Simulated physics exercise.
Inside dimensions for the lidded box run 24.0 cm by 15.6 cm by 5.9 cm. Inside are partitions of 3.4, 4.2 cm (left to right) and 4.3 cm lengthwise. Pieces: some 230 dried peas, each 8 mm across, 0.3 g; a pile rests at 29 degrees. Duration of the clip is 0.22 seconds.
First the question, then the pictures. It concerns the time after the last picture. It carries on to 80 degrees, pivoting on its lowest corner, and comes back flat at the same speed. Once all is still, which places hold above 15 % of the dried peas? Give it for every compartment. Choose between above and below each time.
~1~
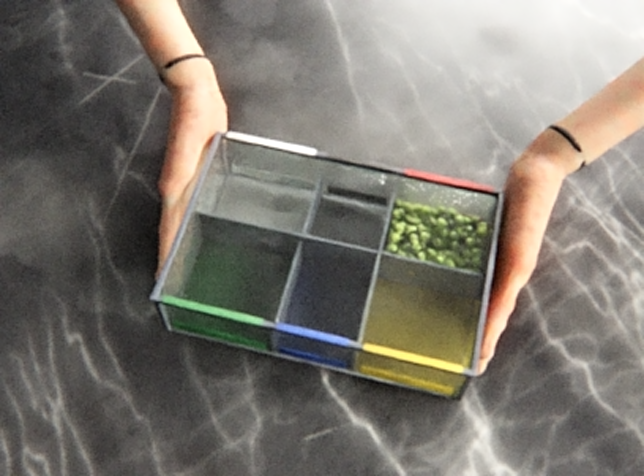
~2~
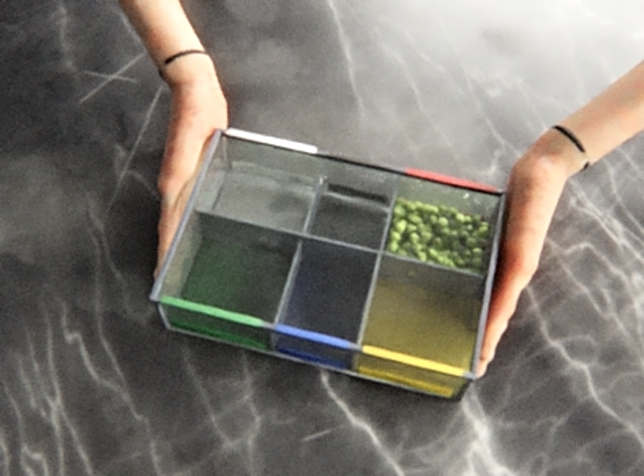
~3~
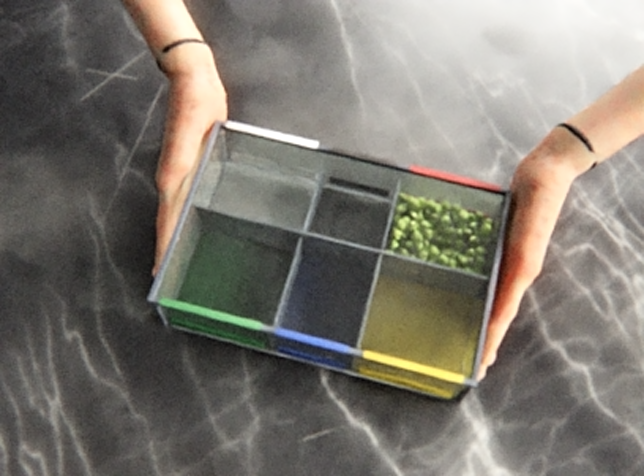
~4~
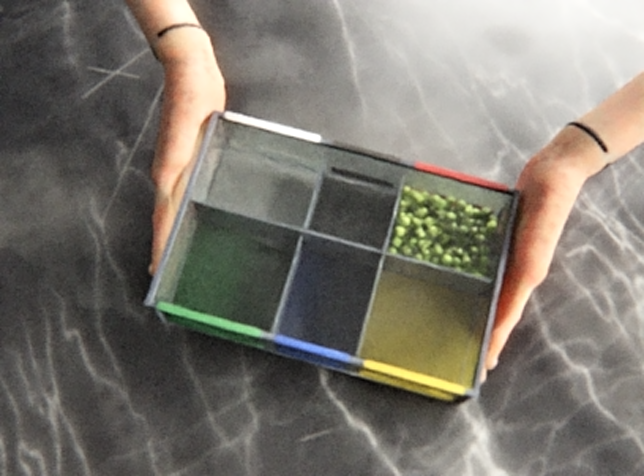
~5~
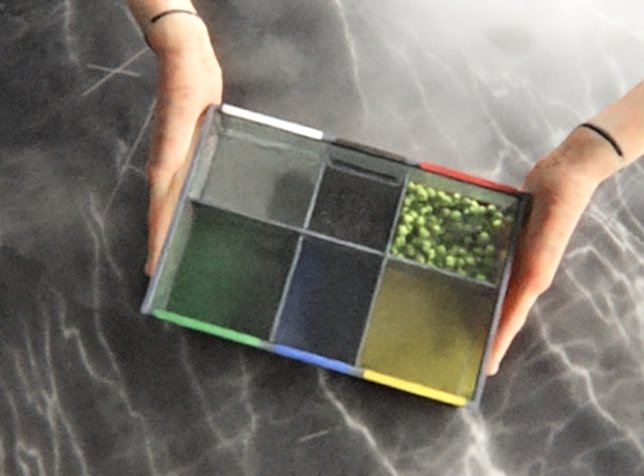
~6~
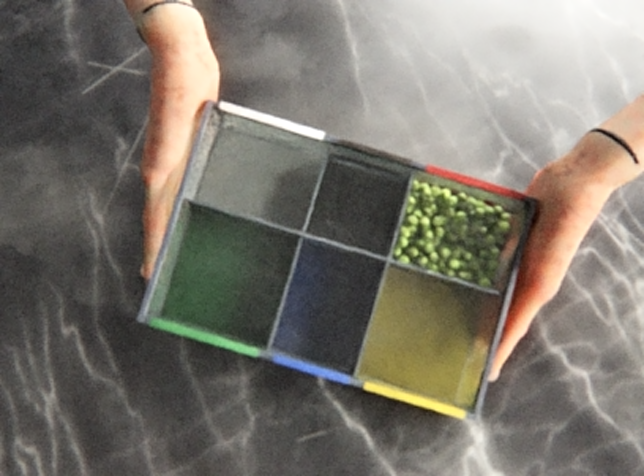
Red: Above, blue: Below, green: Below, yellow: Above, white: Below, black: Below.
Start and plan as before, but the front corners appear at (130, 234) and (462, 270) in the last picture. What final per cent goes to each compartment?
Final shares: Red 90%, blue 0%, green 0%, yellow 0%, white 5%, black 5%.
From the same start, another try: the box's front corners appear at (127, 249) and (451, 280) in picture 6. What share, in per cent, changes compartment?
Estimate: Around 20 %.
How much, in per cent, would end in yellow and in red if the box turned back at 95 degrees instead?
Yellow 20 %, red 80 %.
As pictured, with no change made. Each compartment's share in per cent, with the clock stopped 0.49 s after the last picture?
You'd find red at 90, blue at 0, green at 0, yellow at 10, white at 0 and black at 0 per cent.
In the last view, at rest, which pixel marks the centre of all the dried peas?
Look around (445, 268) in the last picture.
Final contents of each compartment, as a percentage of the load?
The red one ends with 80, blue 0, green 0, yellow 20, white 0 and black 0 per cent.
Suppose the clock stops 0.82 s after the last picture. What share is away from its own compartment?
Roughly 20 %.
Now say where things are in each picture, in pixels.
Box tilt 0 degrees, front corners at (158, 297) and (471, 371); red 100 %, in the first picture.
Box tilt 1 degrees, front corners at (157, 297) and (470, 374), in the second picture.
Box tilt 5 degrees, front corners at (155, 298) and (471, 381), lowest corner right front, in the third picture.
Box tilt 11 degrees, front corners at (152, 302) and (472, 391), lowest corner right front, in the fourth picture.
Box tilt 17 degrees, front corners at (148, 308) and (472, 402), lowest corner right front, in the fifth picture.
Box tilt 24 degrees, front corners at (145, 316) and (472, 414), lowest corner right front; red 100 %, in the sixth picture.
Then, 0.49 s after the last picture, tilt 78 degrees; red 90 %, yellow 10 %.
Then, 0.82 s after the last picture, tilt 31 degrees; red 80 %, yellow 20 %.
Then, 1.24 s after the last picture, tilt 0 degrees; red 80 %, yellow 20 %.
In the end, red 80 %, blue 0 %, green 0 %, yellow 20 %, white 0 %, black 0 %.
